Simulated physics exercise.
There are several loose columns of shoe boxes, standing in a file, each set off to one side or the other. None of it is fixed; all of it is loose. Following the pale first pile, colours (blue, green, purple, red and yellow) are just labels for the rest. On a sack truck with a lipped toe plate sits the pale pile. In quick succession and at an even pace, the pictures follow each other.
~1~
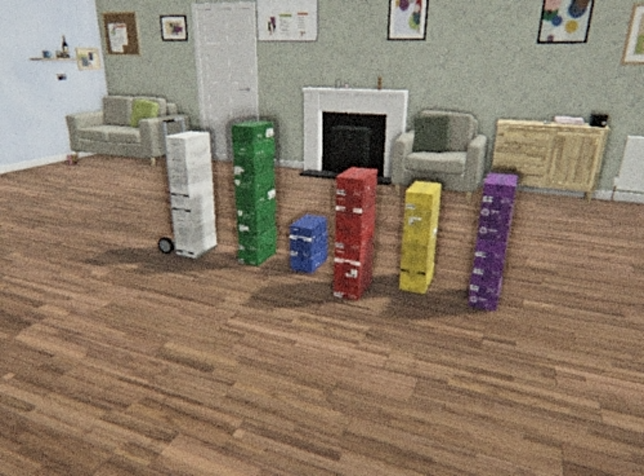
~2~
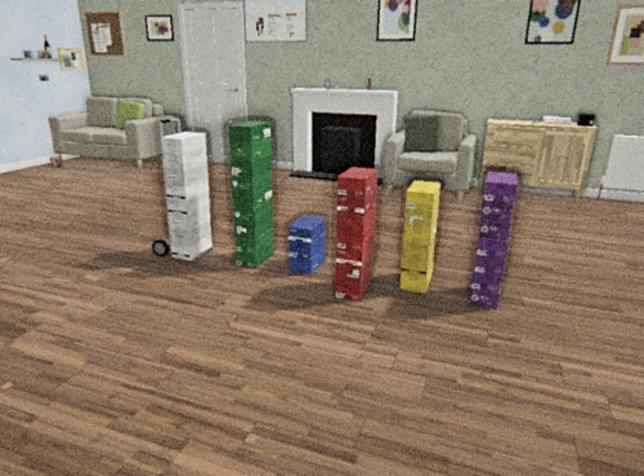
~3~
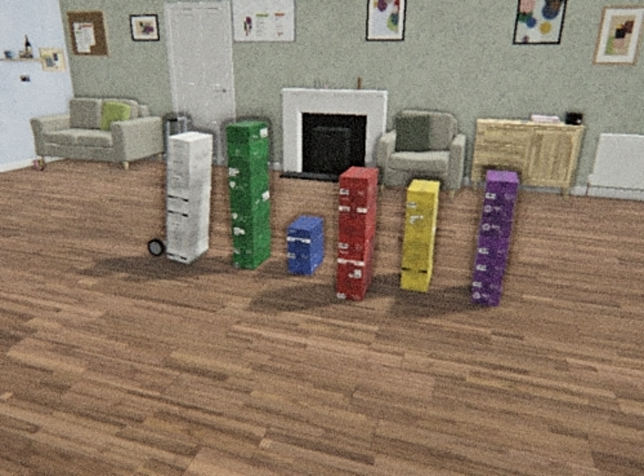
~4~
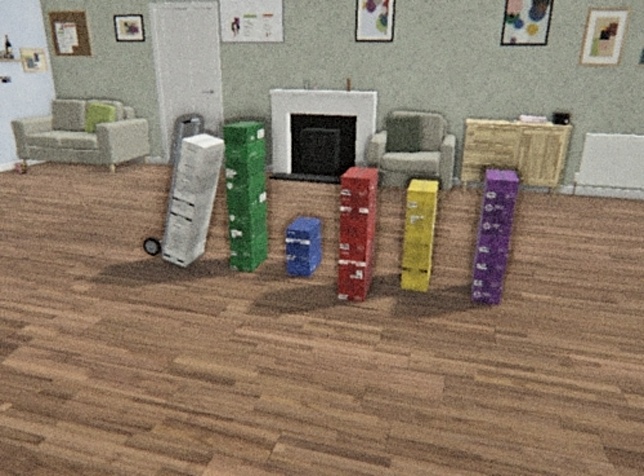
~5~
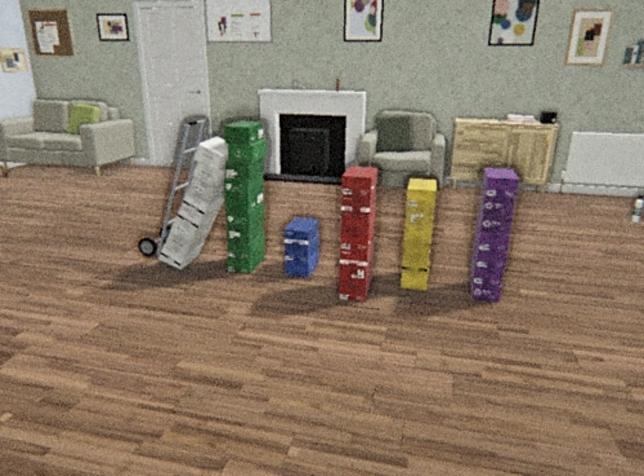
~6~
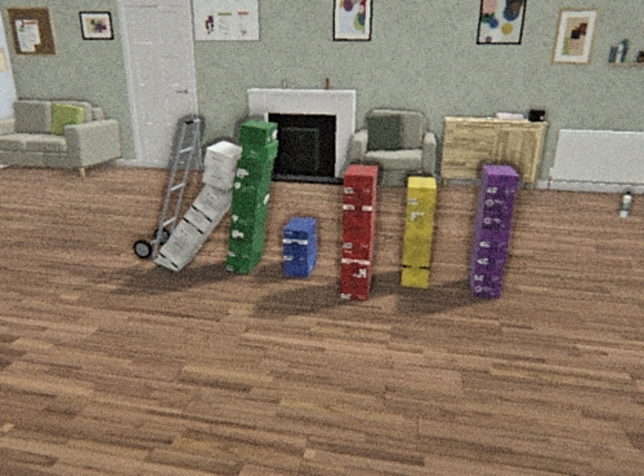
In a room with a wooden floor, a fireplace, two grey seats and a sideboard, seen from slightly above, the camera moves gradually round. Staggered columns of boxes stand from left to right in white, green, blue, red, yellow and purple, the white one on a hand truck. The white column leans rightward off the truck, bending apart, and the green column then tilts slightly right.
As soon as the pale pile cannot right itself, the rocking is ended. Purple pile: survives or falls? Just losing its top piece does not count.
That pile is going to keep most of its height.
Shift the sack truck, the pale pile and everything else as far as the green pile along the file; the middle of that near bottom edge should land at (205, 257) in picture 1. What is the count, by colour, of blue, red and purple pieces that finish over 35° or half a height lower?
The count comes out as blue 2, red 0 and purple 0.
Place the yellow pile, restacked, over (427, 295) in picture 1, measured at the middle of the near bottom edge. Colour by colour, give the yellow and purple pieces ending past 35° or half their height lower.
Down at the end: Yellow 0, purple 0.
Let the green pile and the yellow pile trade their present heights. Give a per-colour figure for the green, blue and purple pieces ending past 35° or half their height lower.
It comes to green 6, then blue 2, then purple 0.
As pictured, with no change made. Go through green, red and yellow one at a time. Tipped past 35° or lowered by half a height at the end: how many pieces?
Result per colour: Green = 9, red = 2, yellow = 0.
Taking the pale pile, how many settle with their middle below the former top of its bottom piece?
The pale count is 3.
Shortly afterwards, 8 of the pale pile down; none of the 7 purple boxes down (0 of 32 in all colours); top purple box unmoved; top green box tilted clearly.
Next, 8 of the pale pile down; none of the 7 purple boxes down (4 of 32 in all colours); top purple box unmoved; top green box tilted well over, about its own height lower.
Some moments later, 8 of the pale pile down; none of the 7 purple boxes down (9 of 32 in all colours); top purple box unmoved; top green box tilted steeply, some four heights lower.
Afterwards, 8 of the pale pile down; none of the 7 purple boxes down (11 of 32 in all colours); top purple box unmoved; top red box on its side.
In the end, 8 of the pale pile down; none of the 7 purple boxes down (11 of 32 in all colours); top purple box unmoved; top blue box tilted a little. From the last view, middles, top purple box near (499, 179), top blue box near (324, 234).
